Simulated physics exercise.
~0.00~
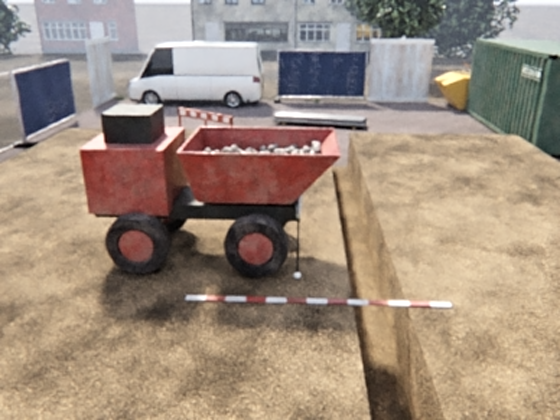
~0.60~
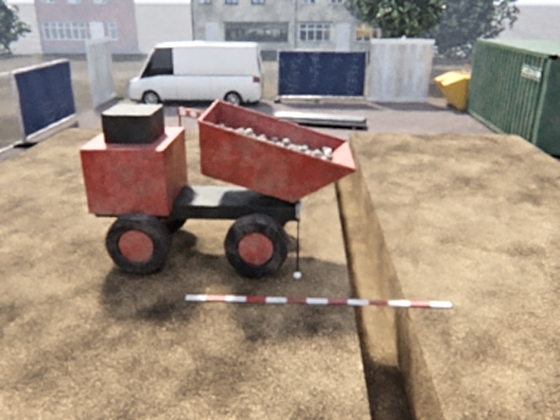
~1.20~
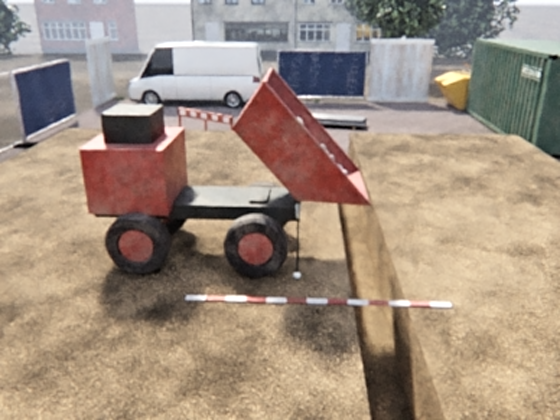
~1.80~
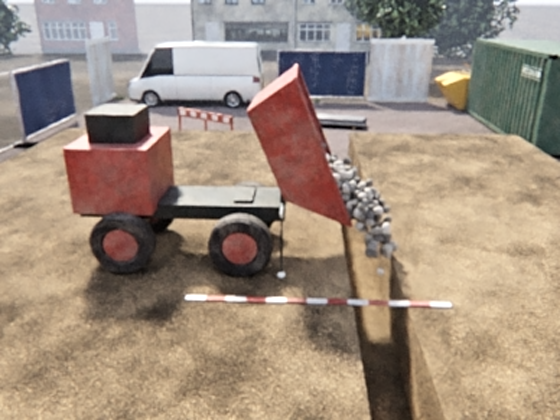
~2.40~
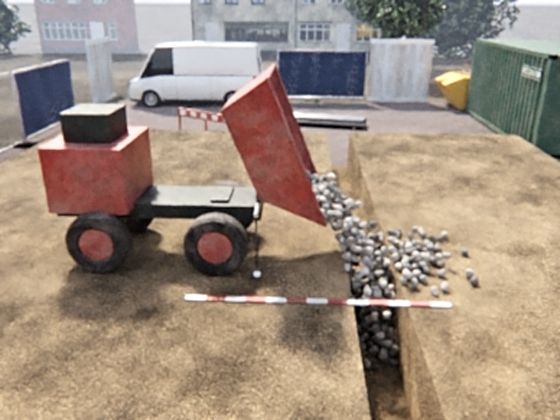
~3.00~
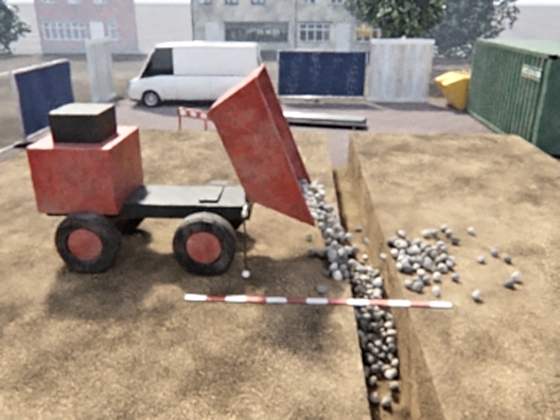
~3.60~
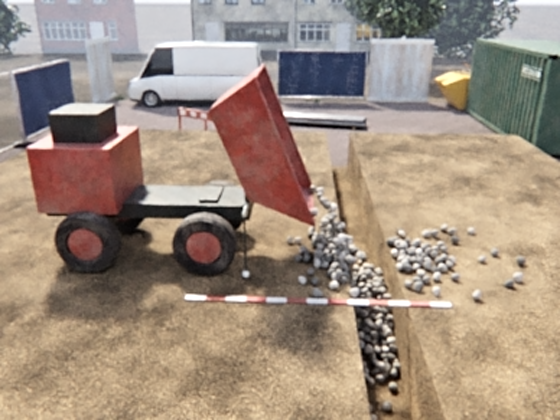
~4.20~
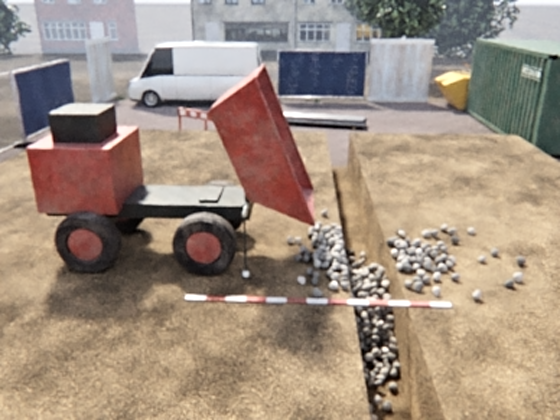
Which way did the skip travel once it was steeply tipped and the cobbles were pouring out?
It travelled to the left, carried along as the dumper rolled back from the trench.
